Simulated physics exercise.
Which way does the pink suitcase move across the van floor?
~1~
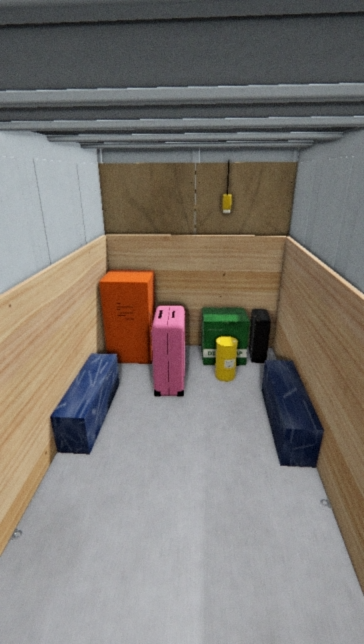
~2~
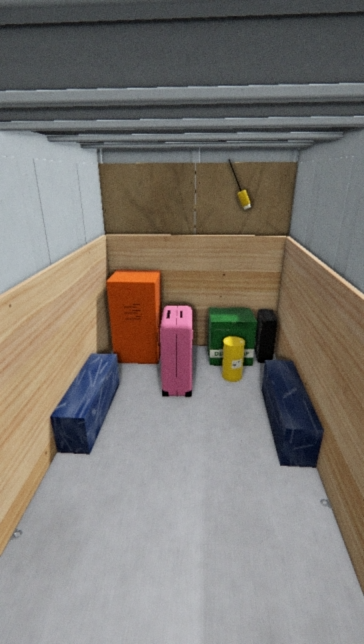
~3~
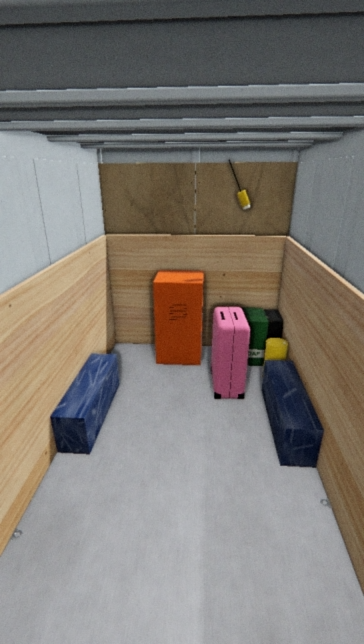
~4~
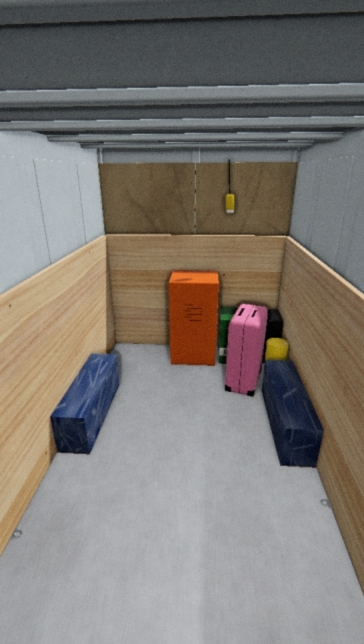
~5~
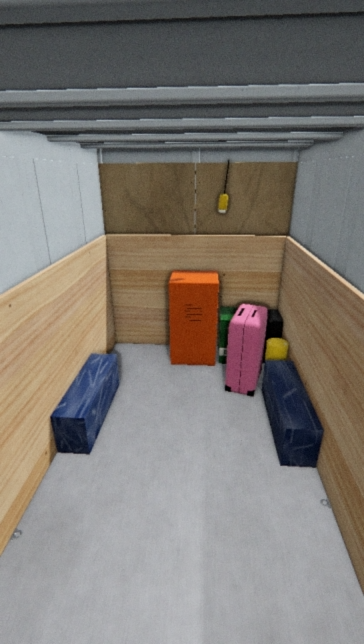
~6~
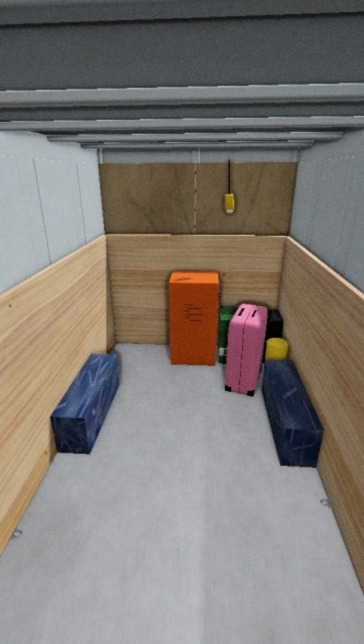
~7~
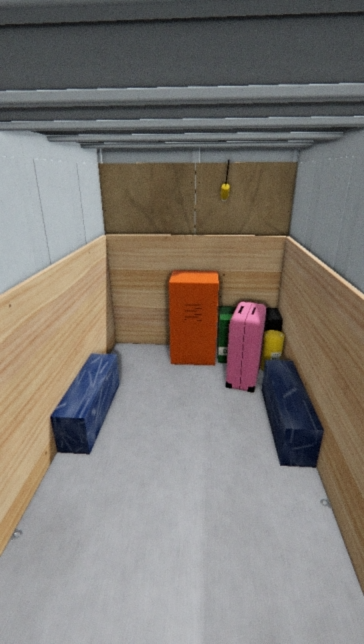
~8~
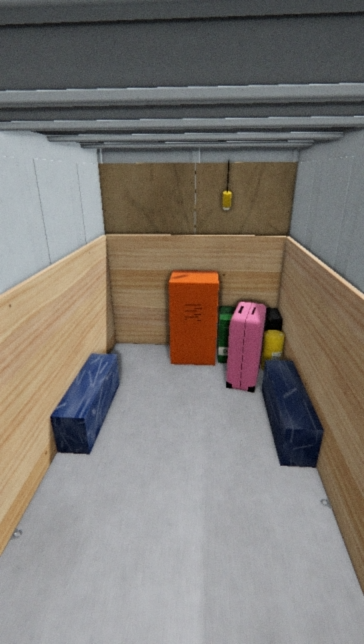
The pink suitcase slides to the right and stays upright.
